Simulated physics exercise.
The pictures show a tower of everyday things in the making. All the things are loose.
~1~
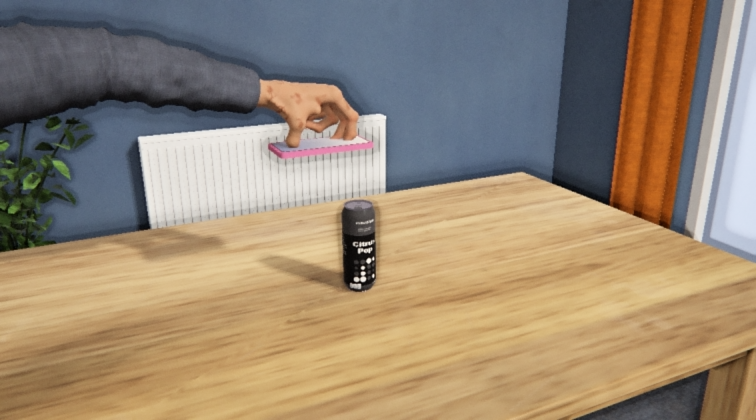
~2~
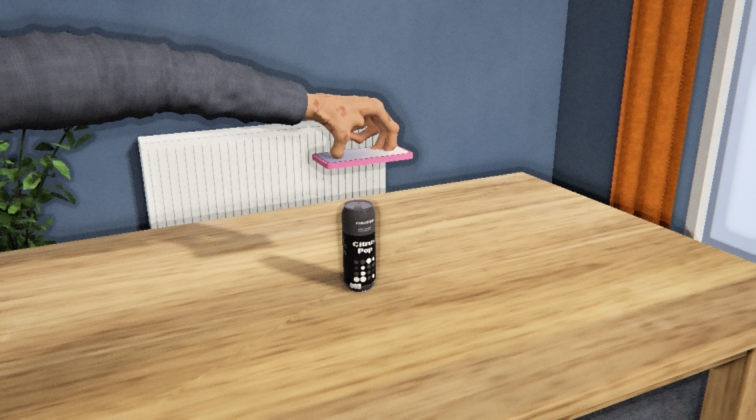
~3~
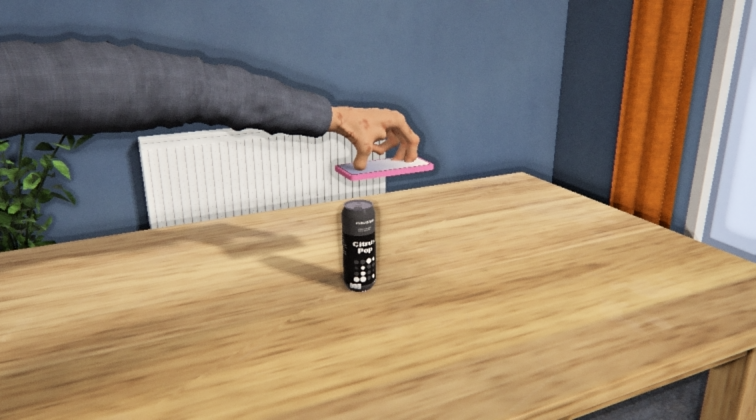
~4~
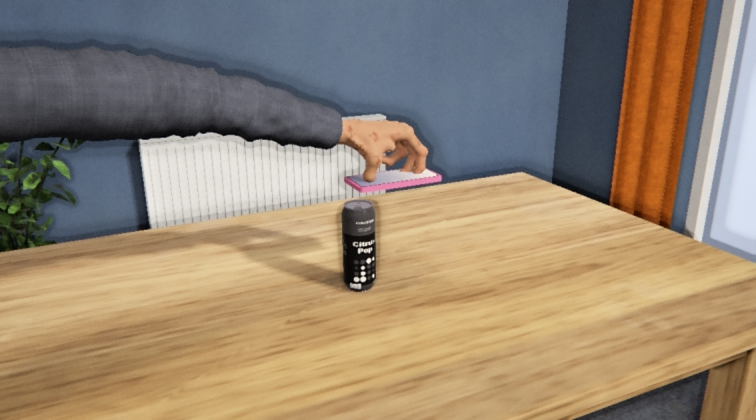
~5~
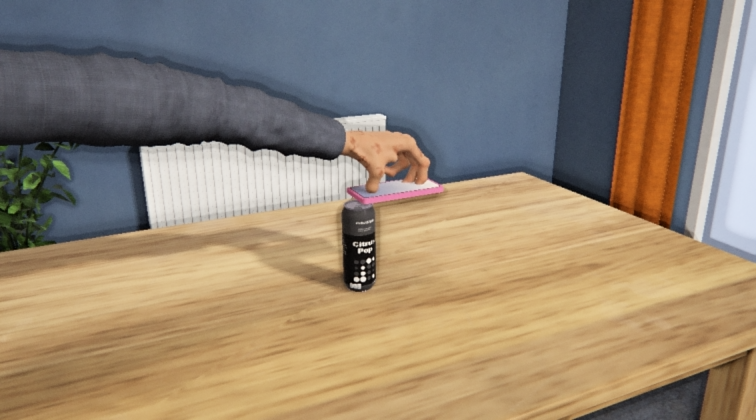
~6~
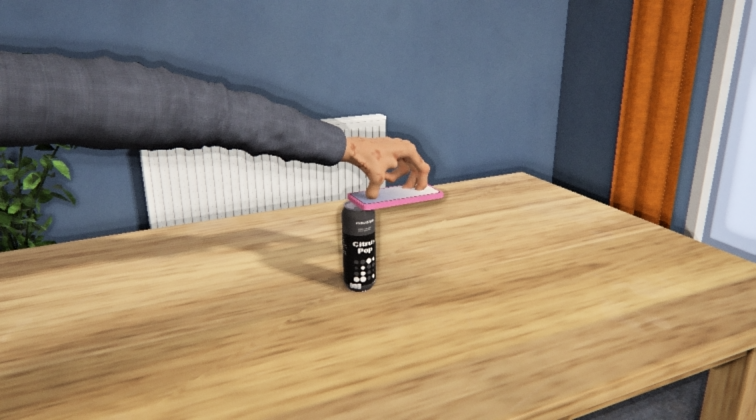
A hand in a dark grey sleeve reaches in from the left over a wooden table, seen from slightly above in a room with blue walls. A black can stands on the tabletop, with a white radiator and green plant behind and an orange curtain at right. The hand carries a flat pink phone rightward and lowers it onto the can's top, off-centre to the right, while the camera stays still.
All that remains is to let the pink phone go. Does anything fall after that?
Outcome: The pile loses its balance.
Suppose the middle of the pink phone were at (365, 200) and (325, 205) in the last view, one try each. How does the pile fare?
First, it holds; second, it gives way.
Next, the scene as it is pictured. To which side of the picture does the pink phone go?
To the left.
Then, 0.30 s later than the last frame, pink phone now fallen.
Then, 0.70 s later than the last frame, black can tilted by 13°.
Then, 0.90 s later than the last frame, black can tilted by 57°.
Then, 1.00 s later than the last frame, black can now fallen.
When it is over, fallen, pink phone and black can. End places, in pixels of the last picture, pink phone near (356, 264). The pile comes apart.
